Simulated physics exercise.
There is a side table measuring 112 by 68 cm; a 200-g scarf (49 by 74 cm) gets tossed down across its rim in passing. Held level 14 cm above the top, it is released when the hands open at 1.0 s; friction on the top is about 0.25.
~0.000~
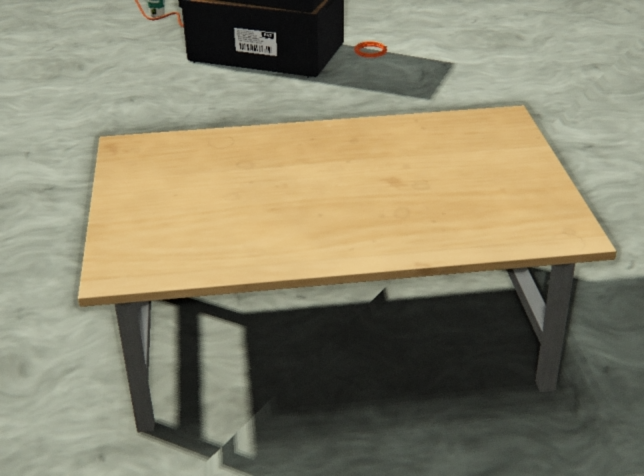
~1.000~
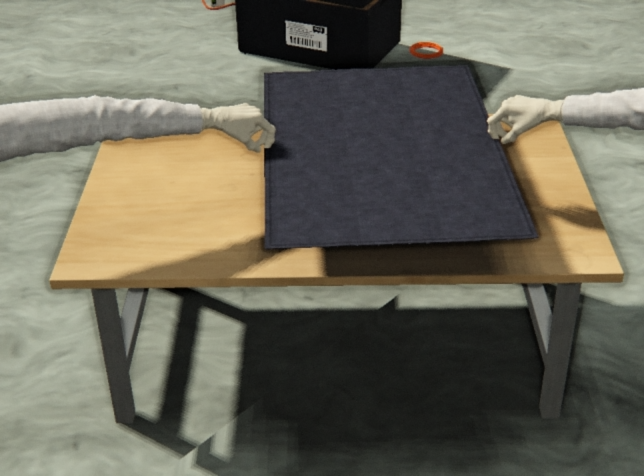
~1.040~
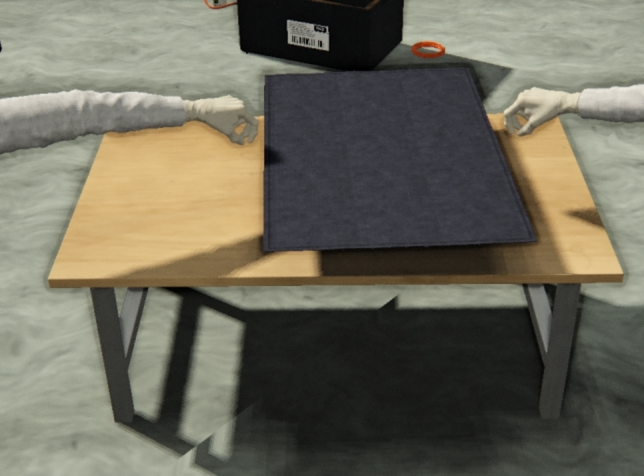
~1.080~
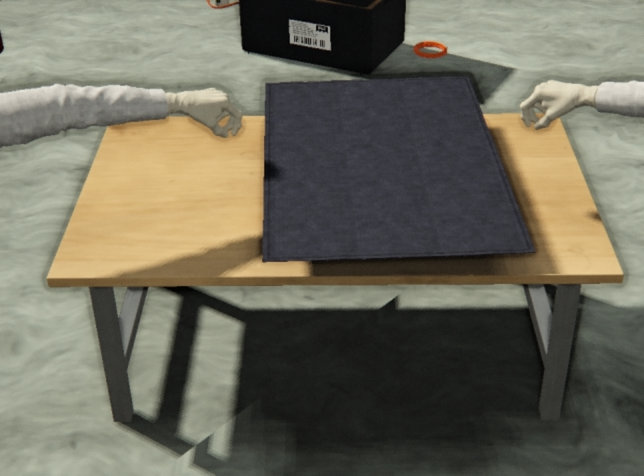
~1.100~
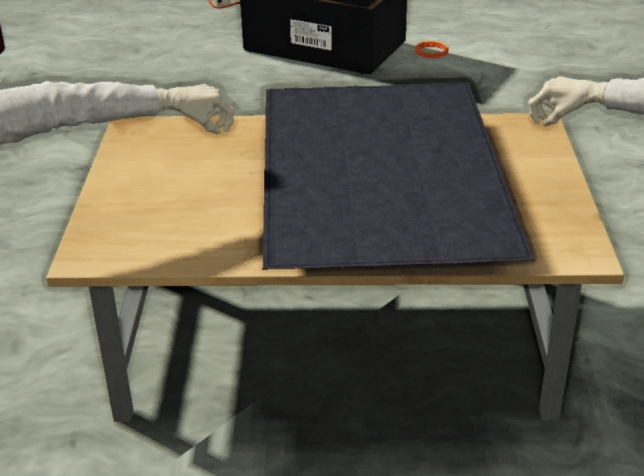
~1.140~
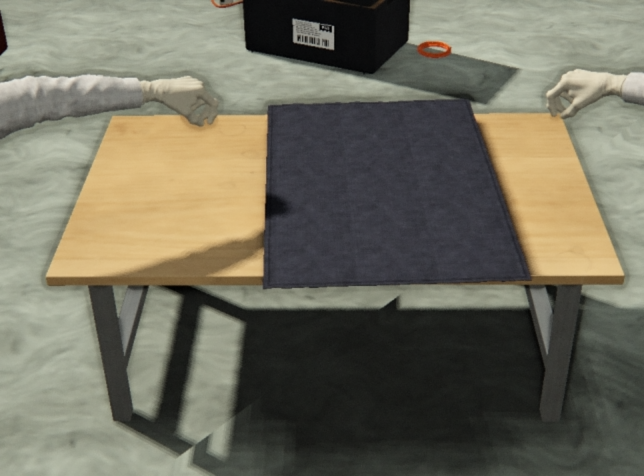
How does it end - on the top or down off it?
Holds on.
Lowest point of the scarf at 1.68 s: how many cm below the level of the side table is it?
10 cm, approximately.
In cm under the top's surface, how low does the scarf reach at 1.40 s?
10 cm.
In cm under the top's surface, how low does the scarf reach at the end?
10 cm, roughly.
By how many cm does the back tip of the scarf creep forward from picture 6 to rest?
It slips forward by about 1 cm.
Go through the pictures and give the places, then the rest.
Shows, the bare side table, in the first frame.
Shows, scarf corners (265, 249) (265, 73) (468, 66) (538, 238), in the second frame.
Shows, scarf corners (264, 252) (265, 75), in the third frame.
Shows, scarf corners (263, 263) (266, 84), in the fourth frame.
Shows, scarf corners (263, 270) (266, 90), in the fifth frame.
Shows, scarf corners (263, 290) (268, 106) (468, 100) (531, 281), in the sixth frame.
After 1.4 s, 85 % of the scarf is still over the top.
After 1.7 s, 85 % of the scarf is still over the top.
After 1.9 s, 85 % of the scarf is still over the top.
After 2.2 s, 85 % of the scarf is still over the top.
After 4.4 s, 85 % of the scarf is still over the top.
